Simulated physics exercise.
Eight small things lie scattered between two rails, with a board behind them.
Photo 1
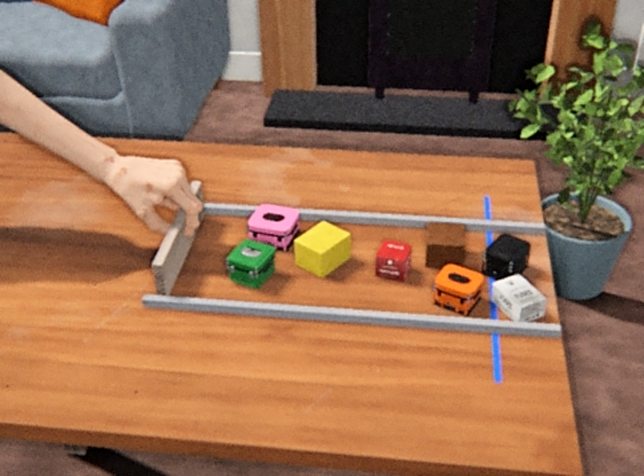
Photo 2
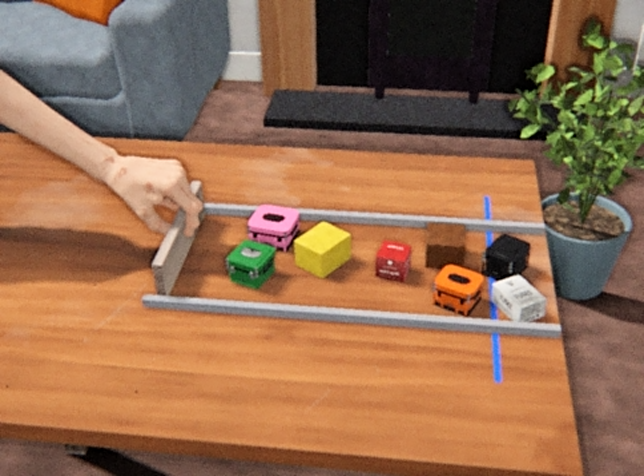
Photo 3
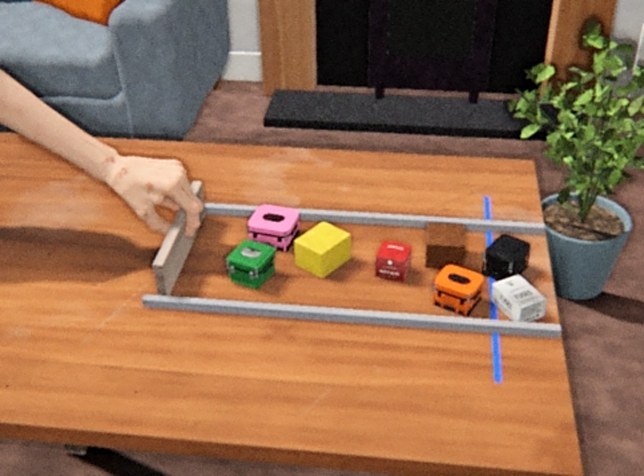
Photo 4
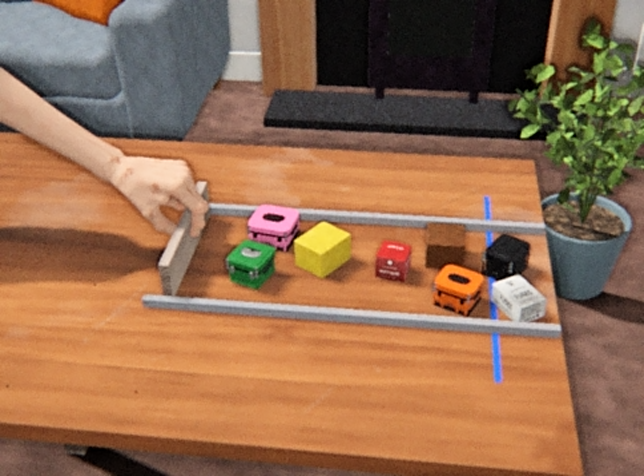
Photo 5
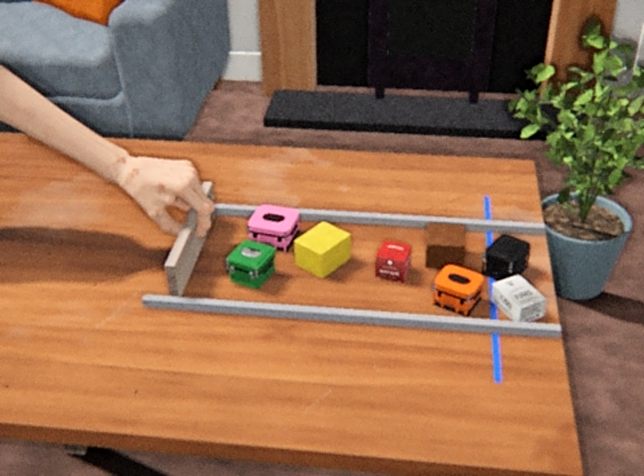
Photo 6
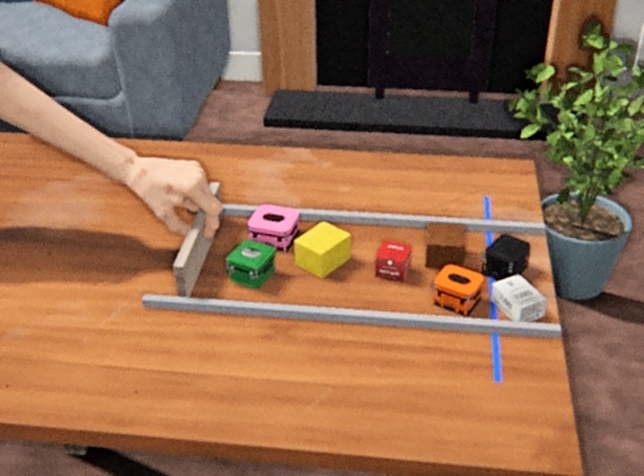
A hand slides a board slightly right between two rails toward scattered small boxes and blocks.
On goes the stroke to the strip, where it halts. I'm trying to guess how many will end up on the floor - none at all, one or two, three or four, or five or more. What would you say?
Three to four go over.
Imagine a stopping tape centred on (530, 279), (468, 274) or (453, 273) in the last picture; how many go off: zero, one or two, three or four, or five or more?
Results per position - five or over / just one or two / none.
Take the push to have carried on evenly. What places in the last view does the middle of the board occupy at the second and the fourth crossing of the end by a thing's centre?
Near (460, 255) first, near (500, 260) second.
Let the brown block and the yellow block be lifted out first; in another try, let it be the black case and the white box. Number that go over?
The number is 2 for the first case and 1 for the second.
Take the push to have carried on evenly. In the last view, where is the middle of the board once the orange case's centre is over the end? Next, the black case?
I reckon its middle sits around (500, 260) and then around (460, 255).
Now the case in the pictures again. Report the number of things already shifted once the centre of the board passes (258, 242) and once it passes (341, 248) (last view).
Well, it's 2 at the first one and 4 at the second.
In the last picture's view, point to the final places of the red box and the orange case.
You'll see the red box at (548, 281), with the orange case at (551, 306).
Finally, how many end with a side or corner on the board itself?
The count is 3.
A little later, none off yet; white box at rest near (518, 300); black case at rest near (506, 259); orange case at rest near (458, 290).
When it is over, the number that fall off is three or four; down, brown block, black case and white box.
